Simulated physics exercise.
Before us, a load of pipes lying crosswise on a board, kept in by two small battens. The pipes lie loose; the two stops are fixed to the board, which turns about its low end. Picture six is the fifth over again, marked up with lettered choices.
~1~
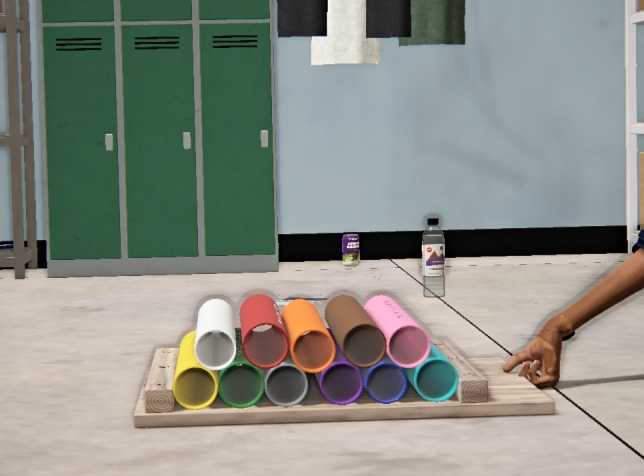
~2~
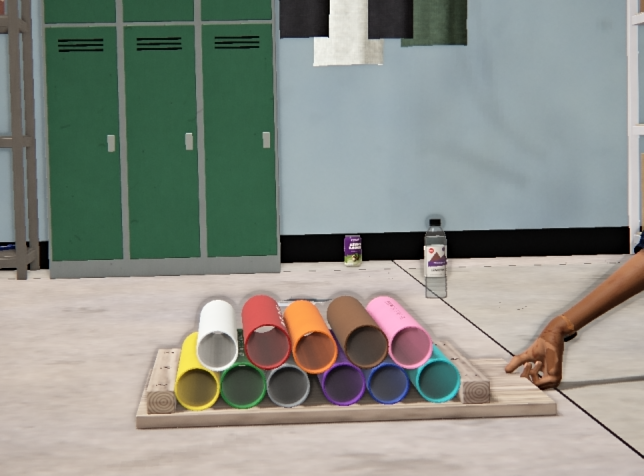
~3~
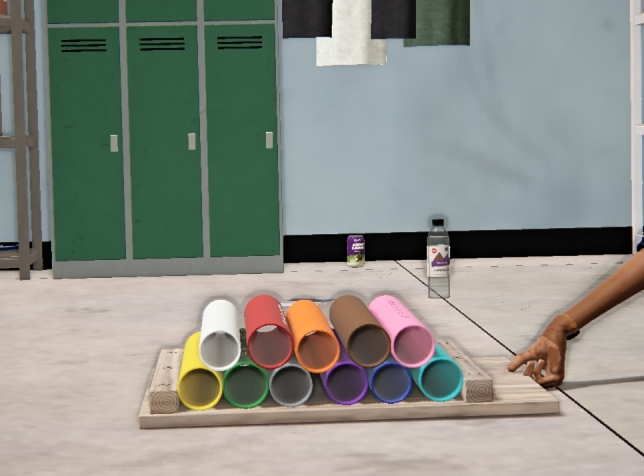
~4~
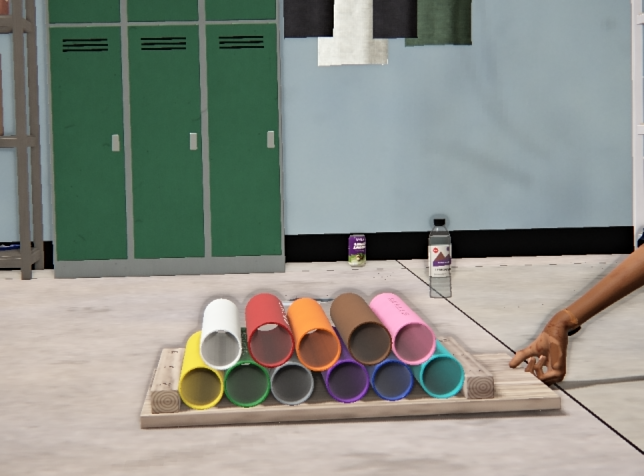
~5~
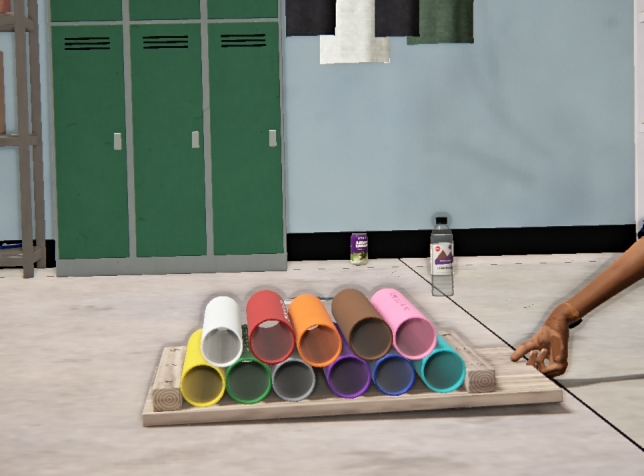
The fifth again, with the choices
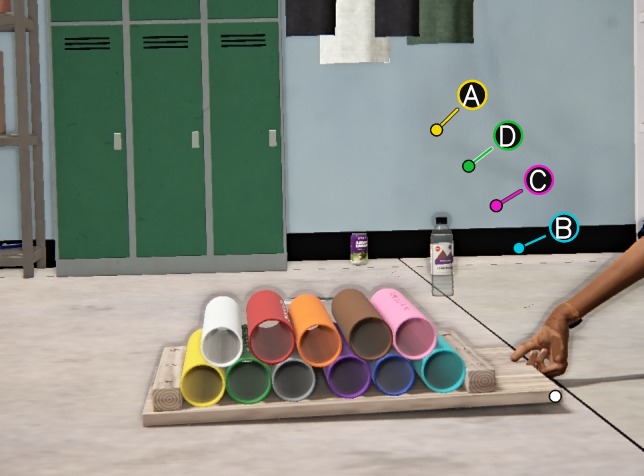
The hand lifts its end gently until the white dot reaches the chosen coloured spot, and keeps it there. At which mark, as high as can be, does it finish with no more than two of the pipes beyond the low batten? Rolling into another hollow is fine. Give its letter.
Up to B.
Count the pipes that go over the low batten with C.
It comes to five.
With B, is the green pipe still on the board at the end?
Yes.
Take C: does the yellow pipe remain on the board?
Yes, with C.
On the marked copy, A at (437, 130); B at (519, 248); C at (496, 206); D at (469, 166); the white dot at (555, 397).
Following B. Soon after the start, board at 15°.
Later, board at 23°.
In the end, board at 23°, none over the low batten.
As for the rest, A five over the low batten; C five over the low batten; D five over the low batten.
